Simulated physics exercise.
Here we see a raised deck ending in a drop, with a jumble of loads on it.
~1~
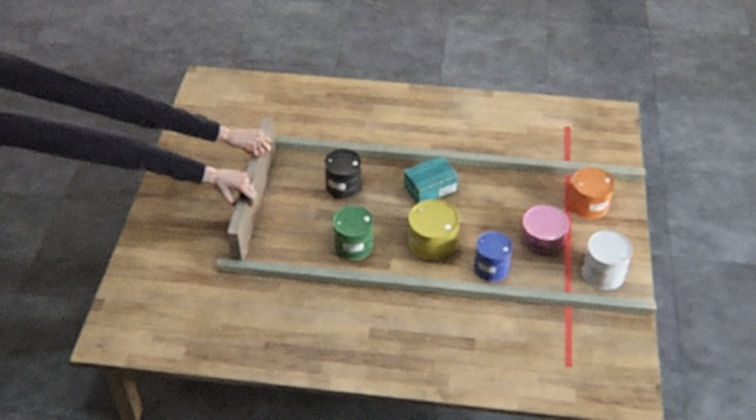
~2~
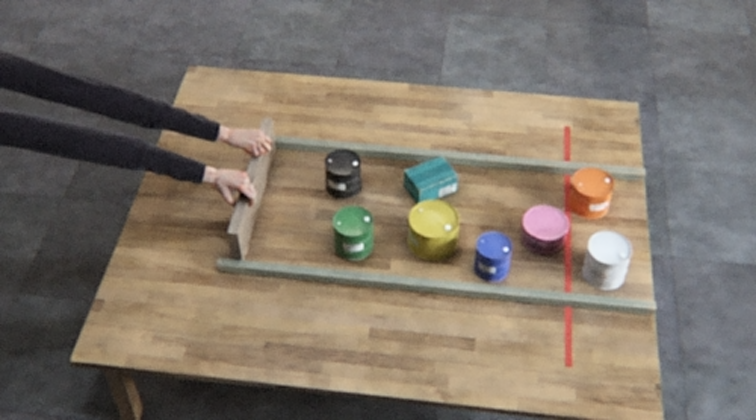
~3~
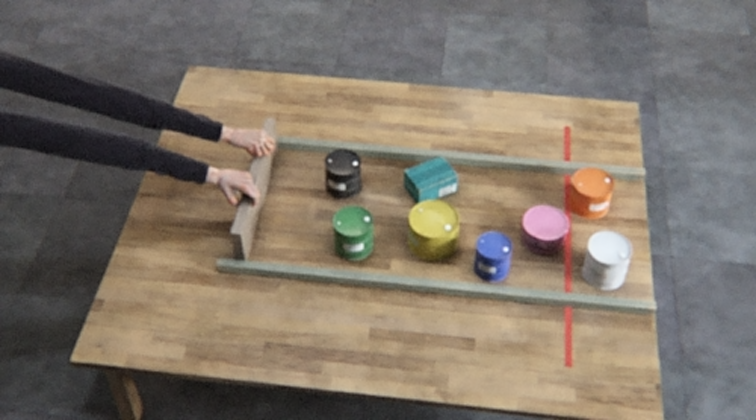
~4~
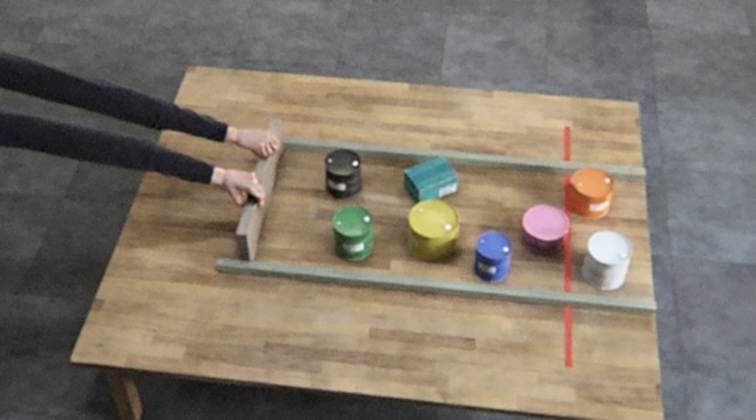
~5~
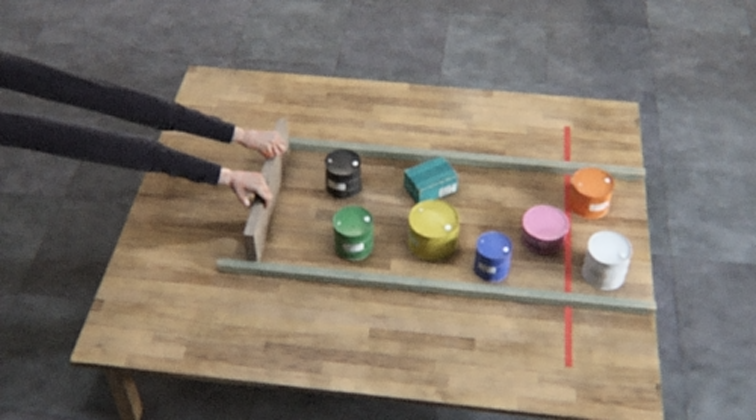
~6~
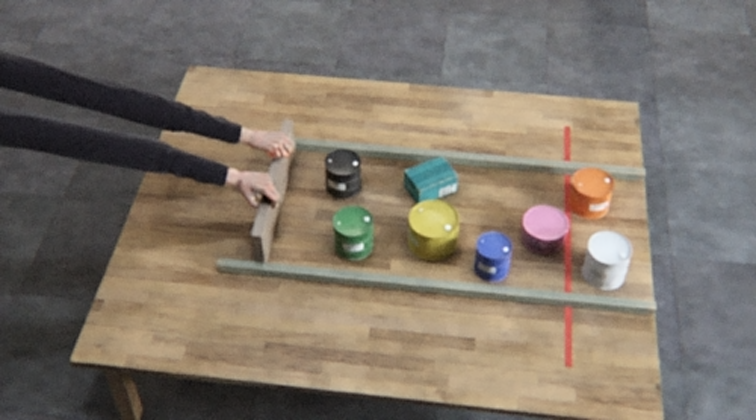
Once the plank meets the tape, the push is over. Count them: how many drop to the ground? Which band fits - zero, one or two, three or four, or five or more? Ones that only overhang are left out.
I reckon the ones pushed off reach one but not past two.
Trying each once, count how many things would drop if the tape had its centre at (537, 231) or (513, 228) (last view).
That would be 0, then 0.
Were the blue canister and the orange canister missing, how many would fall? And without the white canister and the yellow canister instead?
Result, first then second: 0, 0.
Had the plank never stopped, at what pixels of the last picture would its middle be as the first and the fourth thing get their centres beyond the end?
I'd say close to (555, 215), and after that close to (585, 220).
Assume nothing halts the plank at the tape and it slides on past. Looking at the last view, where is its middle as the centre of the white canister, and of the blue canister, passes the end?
The middle is at (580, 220) when it's the white canister, and at (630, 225) when it's the blue canister.
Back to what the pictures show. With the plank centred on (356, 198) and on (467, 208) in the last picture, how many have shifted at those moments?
The first count is 2, and then it's 6.
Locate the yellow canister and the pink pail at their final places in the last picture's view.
The first ends close to (595, 219), the second close to (640, 237).
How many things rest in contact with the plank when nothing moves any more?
At rest, 3 are in contact.
Soon after, none off yet; white canister at rest near (607, 261); orange canister at rest near (591, 193); pink pail at rest near (544, 230).
At rest, the number that fall off is one or two; fallen, orange canister.
